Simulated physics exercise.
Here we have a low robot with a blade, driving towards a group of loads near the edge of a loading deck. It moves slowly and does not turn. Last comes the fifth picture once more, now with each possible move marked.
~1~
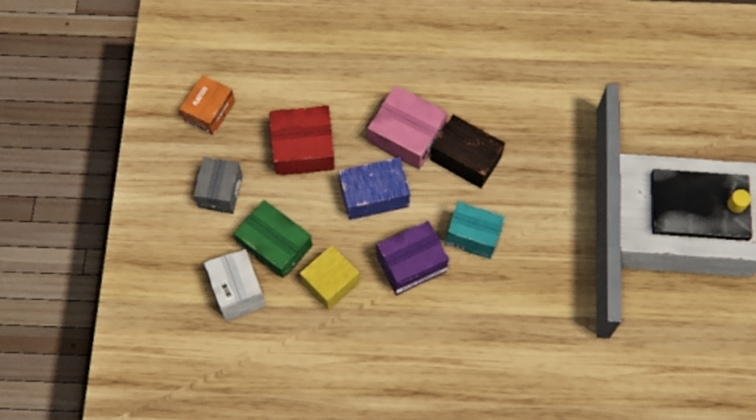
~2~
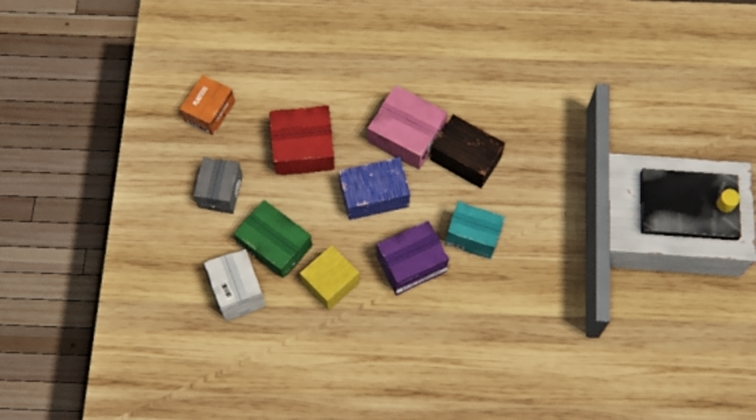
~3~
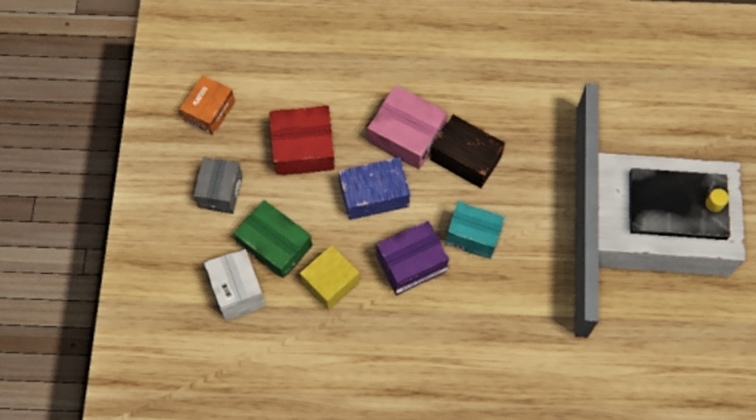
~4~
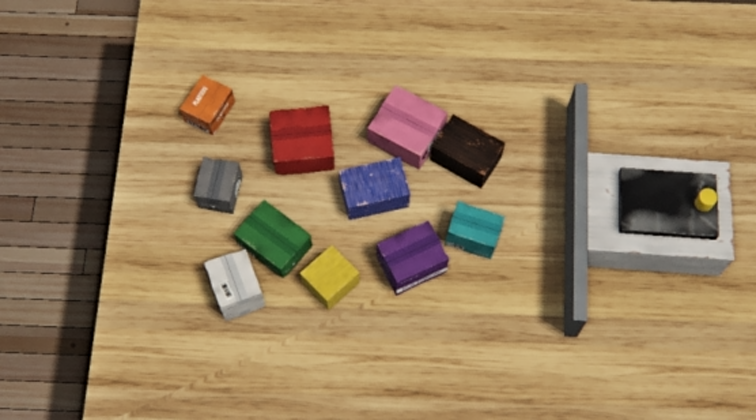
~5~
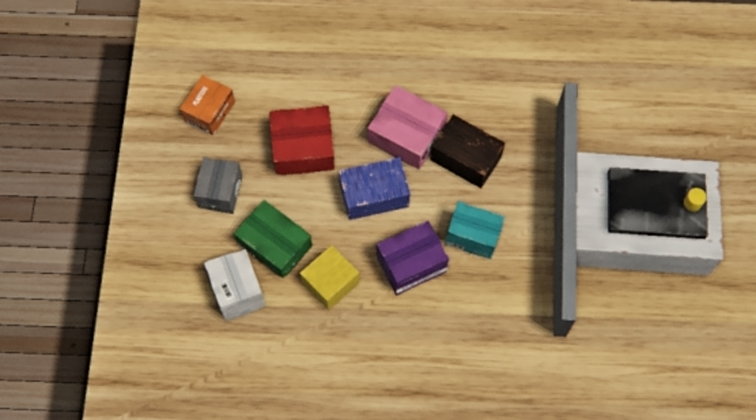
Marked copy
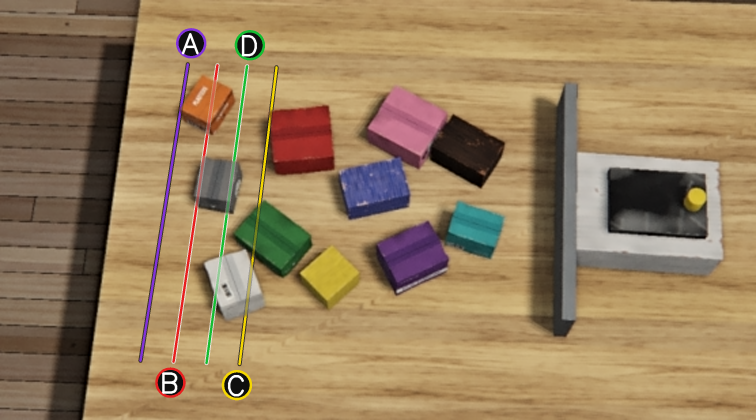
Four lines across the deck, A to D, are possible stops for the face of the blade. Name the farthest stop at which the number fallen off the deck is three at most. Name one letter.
It can go as far as B.
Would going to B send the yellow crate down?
No.
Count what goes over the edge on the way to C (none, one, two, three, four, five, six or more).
The count is none.
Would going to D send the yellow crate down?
No.
On the marked copy, A at (166, 204); B at (197, 206); C at (259, 208); D at (228, 207).
Taking B. A third of the way, robot (515, 197); pink parcel (351, 107); purple box (387, 265).
Two thirds of the way, robot (380, 192); grey box (183, 181); orange box (194, 94).
When it is over, robot (274, 188); white parcel over the edge; grey box over the edge; three fallen.
As for the rest, A drops six; C is within the limit but short; D is within the limit but short.
